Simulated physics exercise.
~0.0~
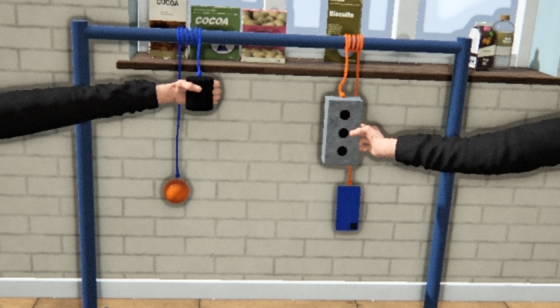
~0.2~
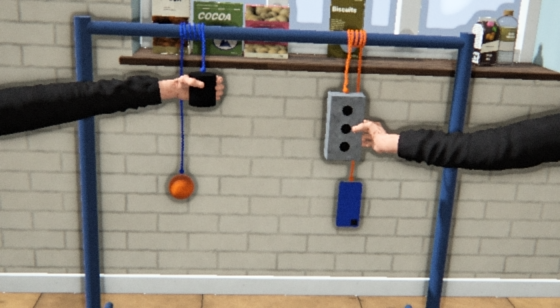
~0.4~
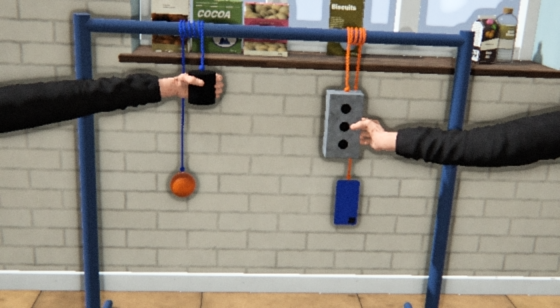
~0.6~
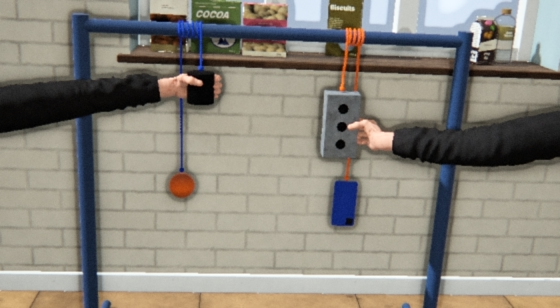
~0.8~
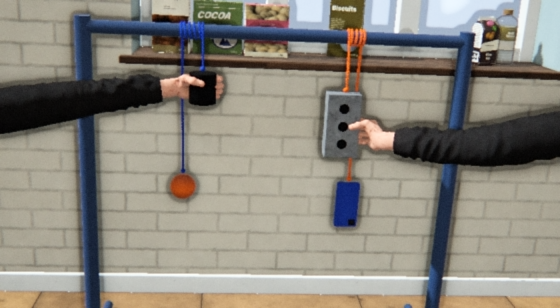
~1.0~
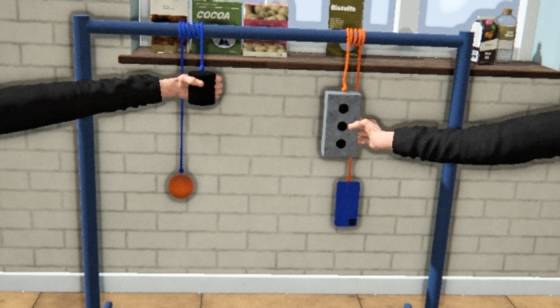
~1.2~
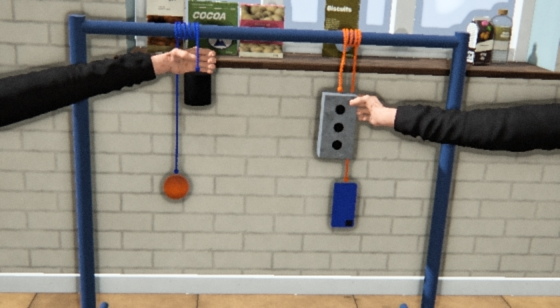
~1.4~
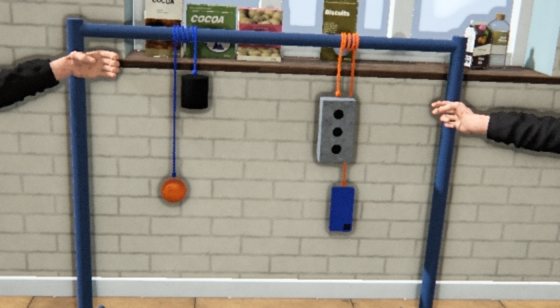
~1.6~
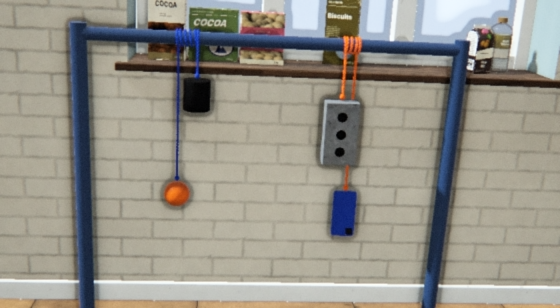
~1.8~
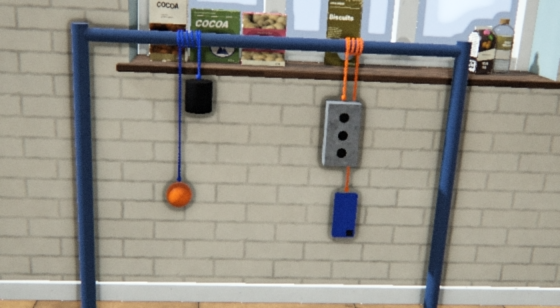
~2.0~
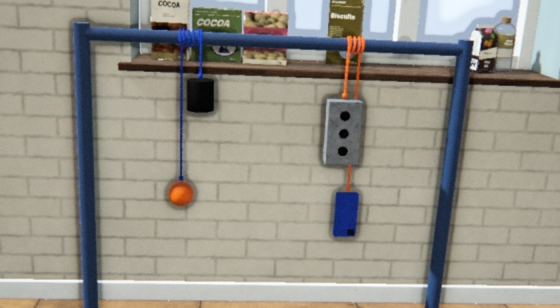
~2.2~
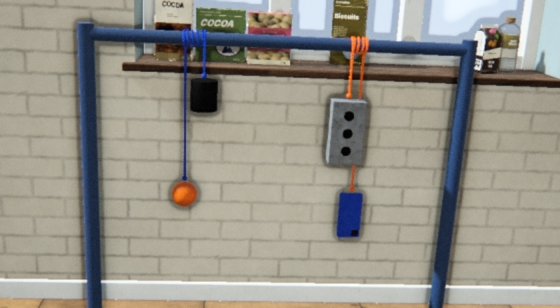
Two hands let go of a black object on a blue lace and a grey block on an orange lace, then drew back out of view, and both stayed hanging from the blue rail, with the orange ball and blue block still dangling below.
